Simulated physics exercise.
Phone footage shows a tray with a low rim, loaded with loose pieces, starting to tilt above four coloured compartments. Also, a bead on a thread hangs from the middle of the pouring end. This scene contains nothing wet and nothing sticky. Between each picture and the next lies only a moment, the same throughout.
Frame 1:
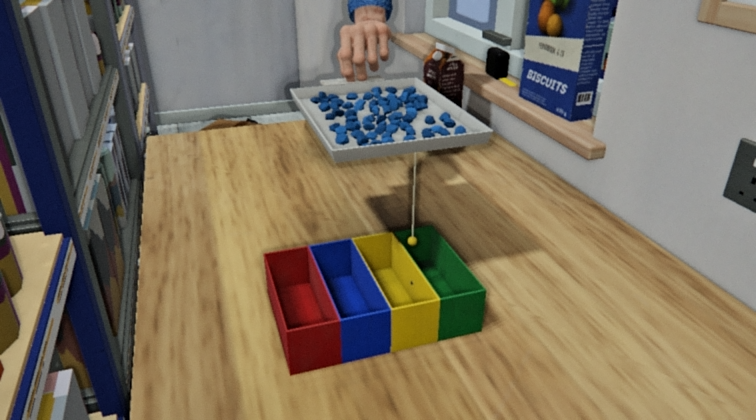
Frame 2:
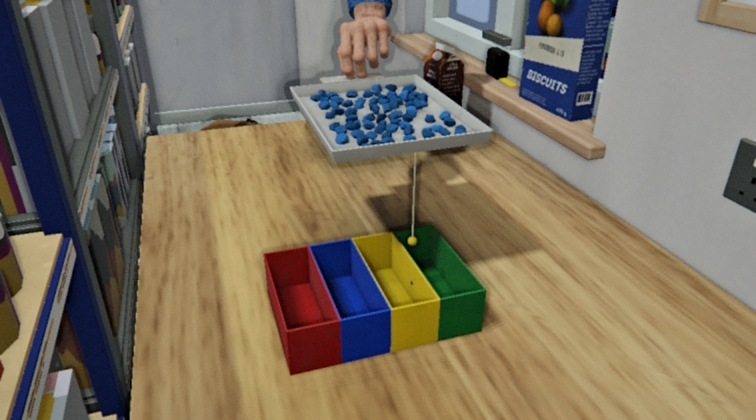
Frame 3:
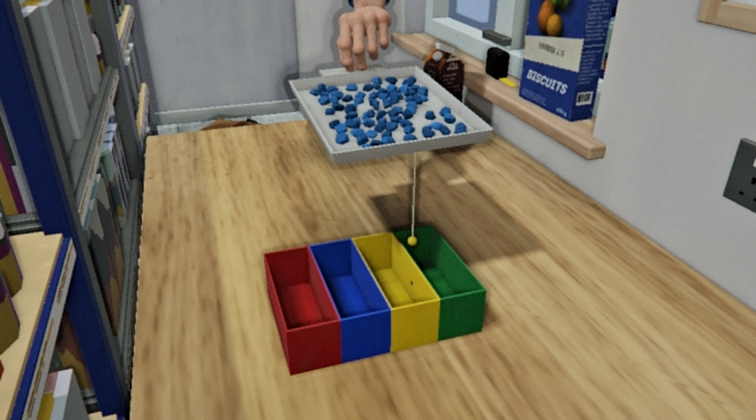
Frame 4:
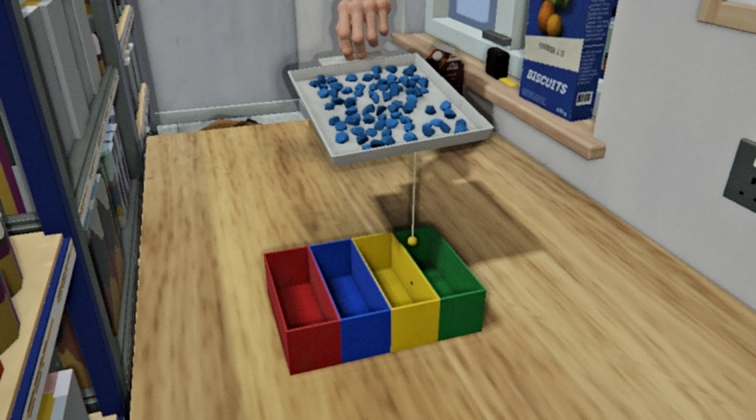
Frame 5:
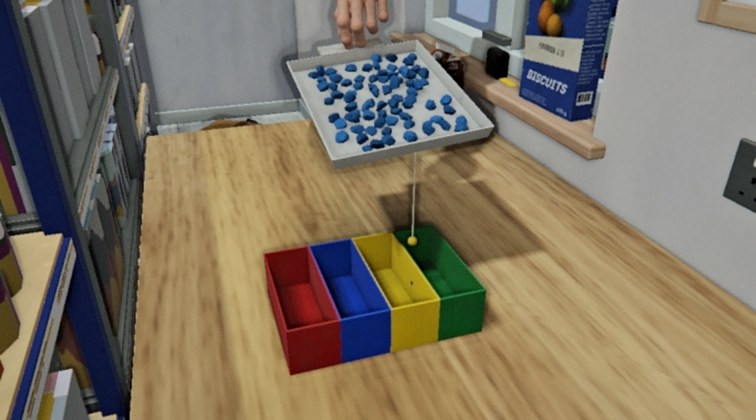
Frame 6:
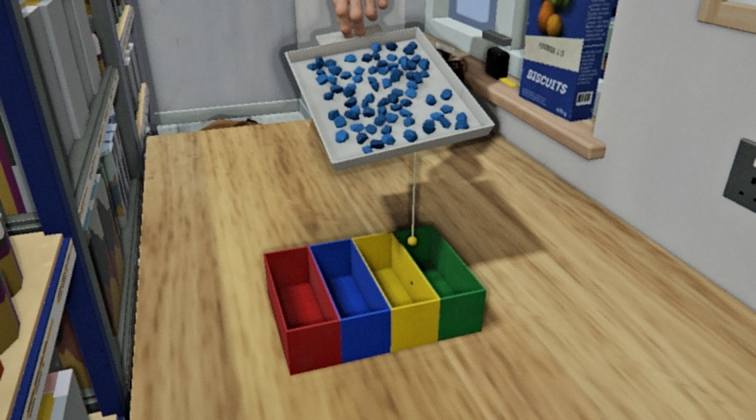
The clip opens on a shallow tray of small blue stones held level by a hand above red, blue, yellow and green compartments, a yellow bead hanging from its near edge. The tray's far side then gradually rises, tilting it toward the viewer, with the near edge's left corner dipping lowest.
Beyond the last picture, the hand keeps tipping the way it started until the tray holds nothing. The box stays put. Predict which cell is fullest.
My prediction is the blue cell.
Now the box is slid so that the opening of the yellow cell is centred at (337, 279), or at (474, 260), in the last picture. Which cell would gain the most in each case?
First try: That yellow cell. Second try: Red.
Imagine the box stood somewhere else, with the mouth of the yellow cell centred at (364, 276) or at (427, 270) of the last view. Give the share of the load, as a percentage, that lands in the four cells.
Well, you'd get about 100 per cent and then about 100 per cent.
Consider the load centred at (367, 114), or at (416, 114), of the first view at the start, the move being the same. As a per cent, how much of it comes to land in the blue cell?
Some 70 and then some 60 per cent.
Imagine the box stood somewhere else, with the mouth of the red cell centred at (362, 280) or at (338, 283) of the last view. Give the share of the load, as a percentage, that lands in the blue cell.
In order: 30 percent and 30 percent.
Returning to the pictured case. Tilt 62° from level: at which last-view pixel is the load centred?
The centre of the load shows up near (374, 134) in the last view.
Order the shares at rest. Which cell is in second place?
The yellow one.
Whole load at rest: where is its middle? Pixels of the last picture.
Resting centre, last frame: Roughly (357, 315).
Soon, tray tipped steeply; nearly all on the tray; a stray few falling or outside the box.
A while on, tray tipped past a quarter turn; about a quarter on the tray; about a third in the blue cell; a small part in the yellow cell; a small part in the red cell; a stray few in the green cell; about a quarter falling or outside the box.
Towards the end, tray tipped past a quarter turn; about half in the blue cell; about a quarter in the yellow cell; a small part in the red cell; a small part in the green cell; a stray few falling or outside the box.
Finally, tray tipped past a quarter turn; about half in the blue cell; about a quarter in the yellow cell; a small part in the red cell; a small part in the green cell; a stray few outside the box.
